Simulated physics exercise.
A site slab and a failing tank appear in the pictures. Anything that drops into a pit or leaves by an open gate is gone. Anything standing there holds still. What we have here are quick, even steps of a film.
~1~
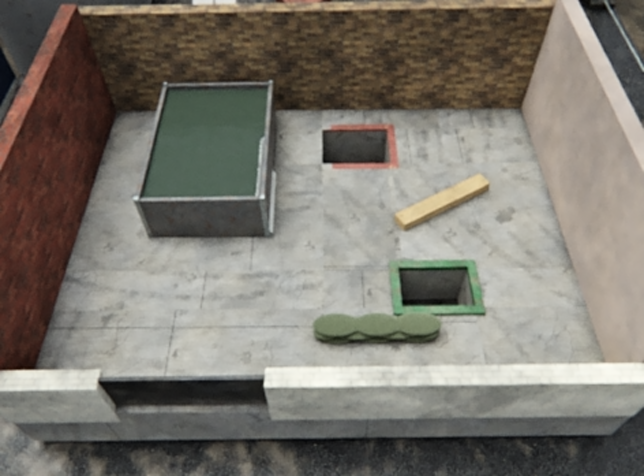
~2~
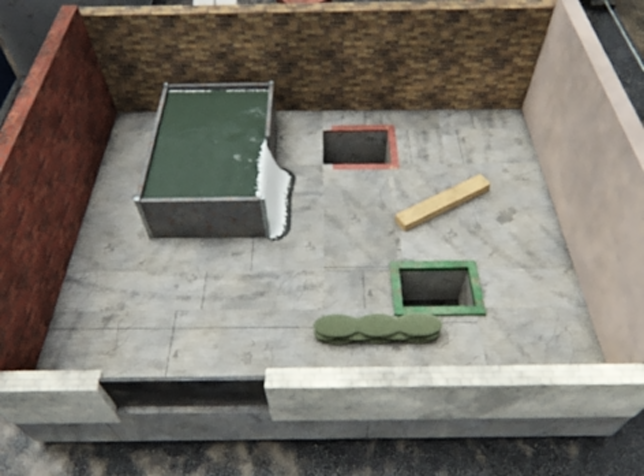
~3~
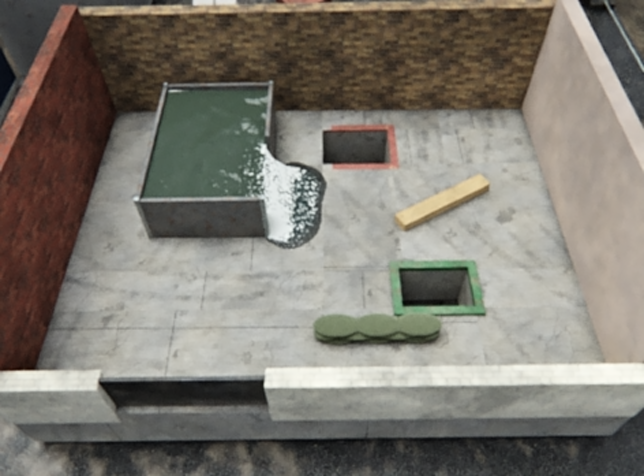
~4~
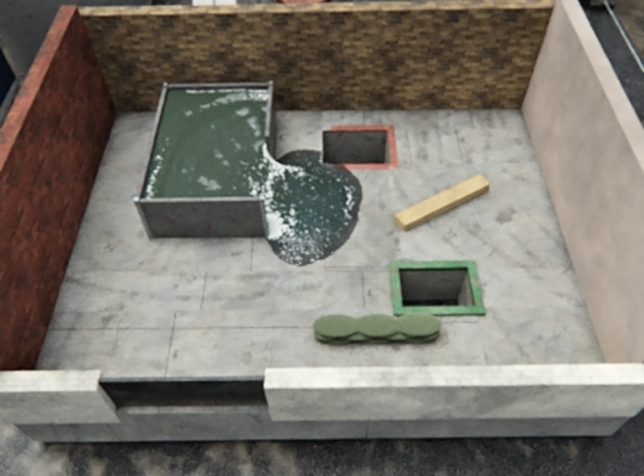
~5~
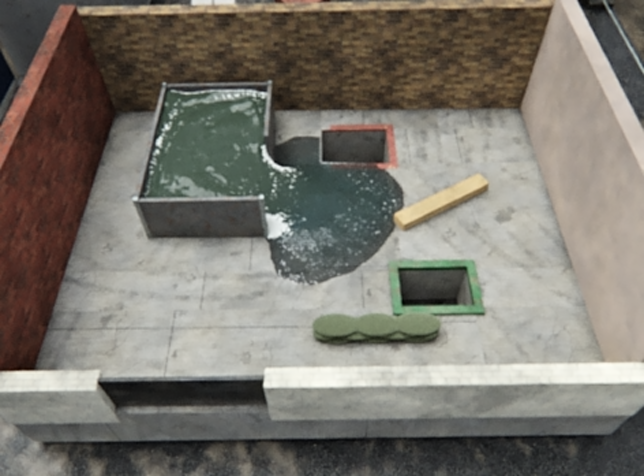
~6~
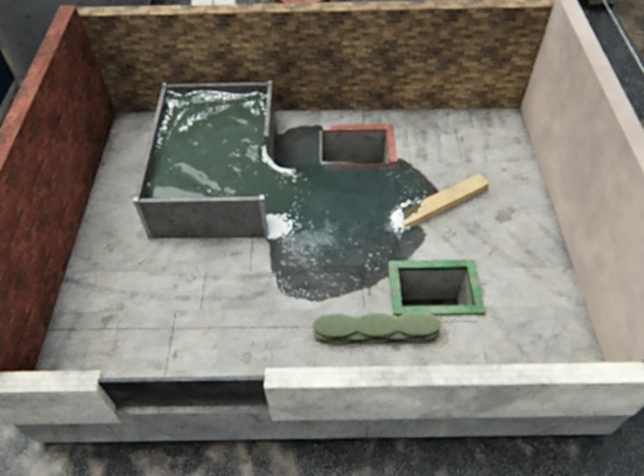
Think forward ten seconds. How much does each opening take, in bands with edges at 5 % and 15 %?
The gate will capture a light share below five per cent. The green pit will capture a heavy share beyond fifteen per cent. The red pit will capture a heavy share beyond fifteen per cent.
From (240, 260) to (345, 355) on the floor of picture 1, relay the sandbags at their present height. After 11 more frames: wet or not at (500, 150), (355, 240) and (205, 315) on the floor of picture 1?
Spot one gets soaked, spot two gets soaked, spot three stays bare.
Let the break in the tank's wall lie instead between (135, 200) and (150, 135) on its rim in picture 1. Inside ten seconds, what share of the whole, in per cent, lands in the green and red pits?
For green it's about 2 per cent, and for red about 12 per cent.
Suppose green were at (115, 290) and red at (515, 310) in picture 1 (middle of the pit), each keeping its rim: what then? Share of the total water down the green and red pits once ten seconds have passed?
Measured shares in per cent - green 0, red 45.
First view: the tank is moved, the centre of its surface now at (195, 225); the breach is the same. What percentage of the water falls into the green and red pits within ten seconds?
I'd say green gets 35 % and red gets 10 %.
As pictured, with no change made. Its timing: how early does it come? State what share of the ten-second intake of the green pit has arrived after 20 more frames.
I'd say some 50 per cent.
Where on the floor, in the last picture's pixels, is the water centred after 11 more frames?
Close to (307, 193).
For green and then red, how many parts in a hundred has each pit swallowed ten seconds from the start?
Shares, in order: 22 % and 18 %.
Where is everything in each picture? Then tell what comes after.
In the first picture, the water tank at (210, 140) is whole and still.
In the second picture, water pours out at (266, 190) and has run to (284, 172).
In the third picture, water pours out at (266, 192) and has run to (313, 172).
In the fourth picture, water pours out at (266, 193) and has run to (357, 193).
In the fifth picture, the front is at (398, 192), out from the gap at (266, 193).
In the sixth picture, water pours out at (266, 193) and has run to (436, 197).
A moment on, water covers 35 % of the floor; the gate 0 %, the green pit 1 %, the red pit 3 %.
Next, water covers 45 % of the floor; the gate 0 %, the green pit 6 %, the red pit 4 %.
Then, water covers 55 % of the floor; the gate 0 %, the green pit 11 %, the red pit 7 %.
Later, water covers 70 % of the floor; the gate 0 %, the green pit 17 %, the red pit 13 %.
In the end, water covers 95 % of the floor; the gate 0 %, the green pit 22 %, the red pit 19 %.
